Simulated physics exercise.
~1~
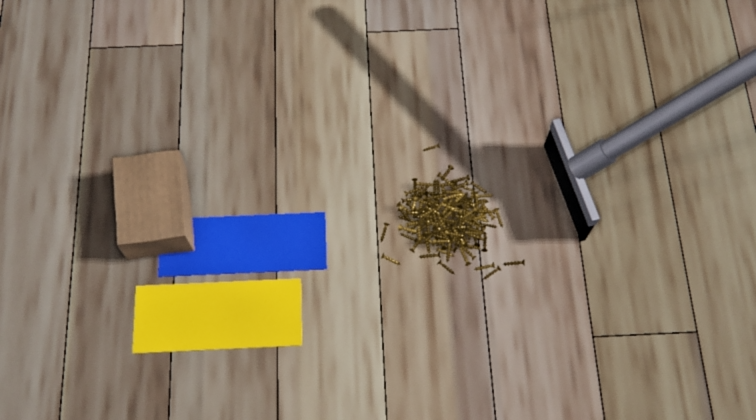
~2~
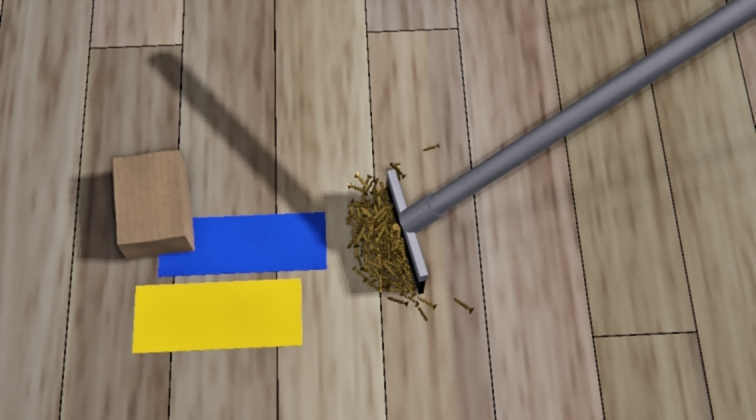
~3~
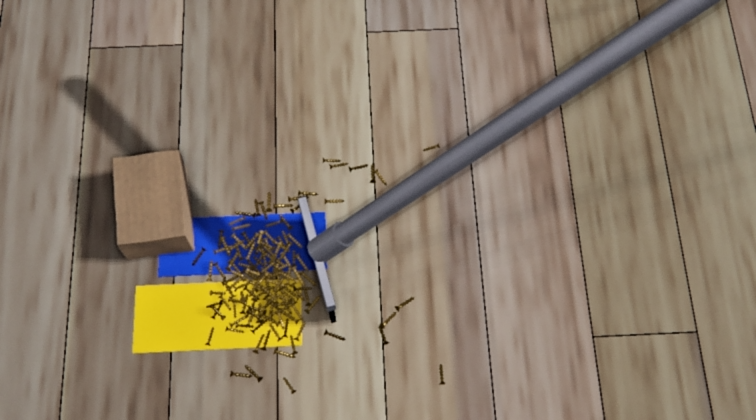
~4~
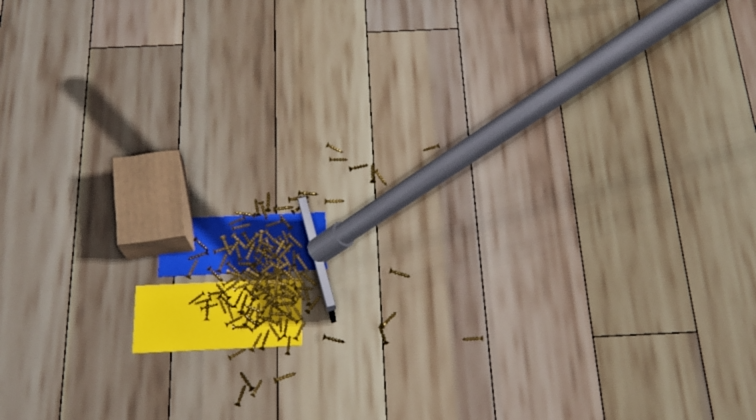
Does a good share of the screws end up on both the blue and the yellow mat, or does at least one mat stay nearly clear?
Both mats end up with a good share of the screws, while others lie scattered on the bare floor around them.
